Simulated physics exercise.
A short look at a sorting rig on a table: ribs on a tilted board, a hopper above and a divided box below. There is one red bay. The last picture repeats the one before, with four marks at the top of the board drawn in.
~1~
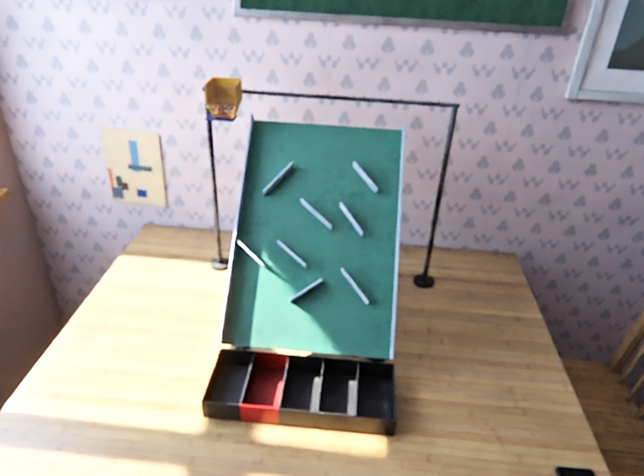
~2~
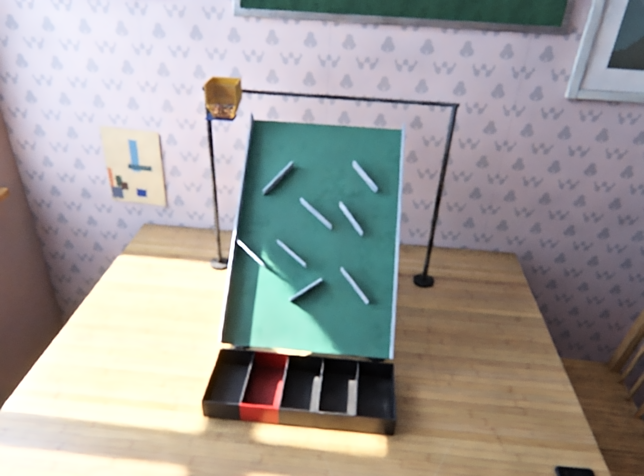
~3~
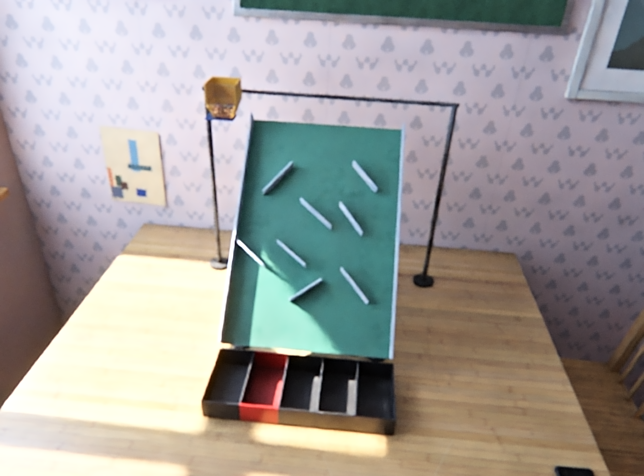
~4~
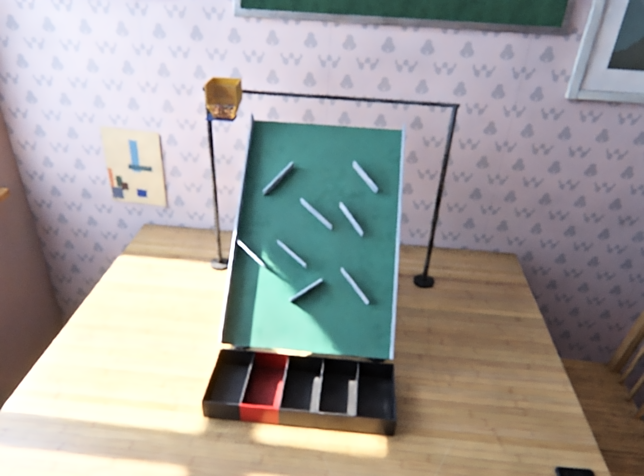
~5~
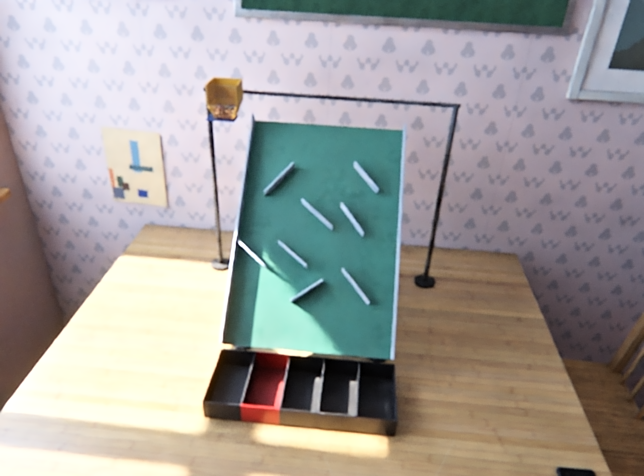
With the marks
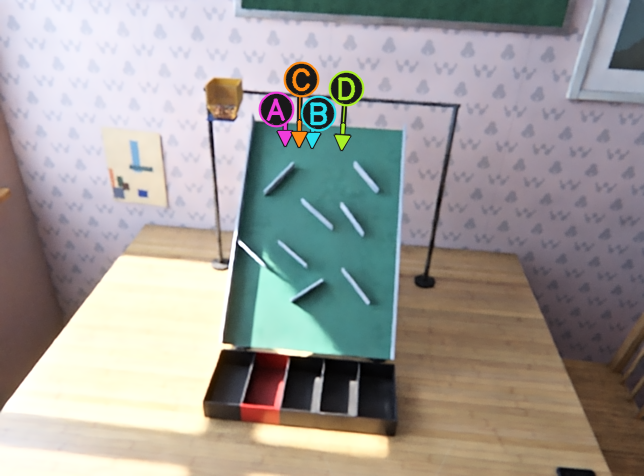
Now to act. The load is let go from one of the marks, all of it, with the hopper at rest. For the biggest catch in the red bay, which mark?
Take A.
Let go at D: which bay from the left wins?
The fifth from the left.
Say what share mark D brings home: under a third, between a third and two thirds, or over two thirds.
It is under a third.
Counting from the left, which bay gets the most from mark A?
It is the second one.
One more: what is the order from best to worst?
The order is A, C, B, D.
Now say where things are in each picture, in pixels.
The first frame shows hopper (225, 111), clay pellets, door shut.
The second frame shows ribs (263, 191) to (293, 161), (354, 161) to (377, 188), (301, 198) to (331, 226).
The third frame shows ribs (340, 202) to (362, 232), (236, 239) to (264, 265), (277, 240) to (305, 264).
The fourth frame shows ribs (289, 300) to (322, 279), (342, 268) to (368, 302).
The fifth frame shows red bay (260, 414), number 2 of 5 from the left.
On the marked copy, mark A meets the board at (285, 140); mark B meets the board at (312, 142); mark C meets the board at (299, 141); mark D meets the board at (342, 144).
With A, the larger part in the red bay, roughly a quarter in other bays.
With B, roughly a quarter in the red bay, roughly two thirds in other bays, just a few outside the box.
With C, roughly half in the red bay, roughly half in other bays.
With D, just a few in the red bay, almost all in other bays.
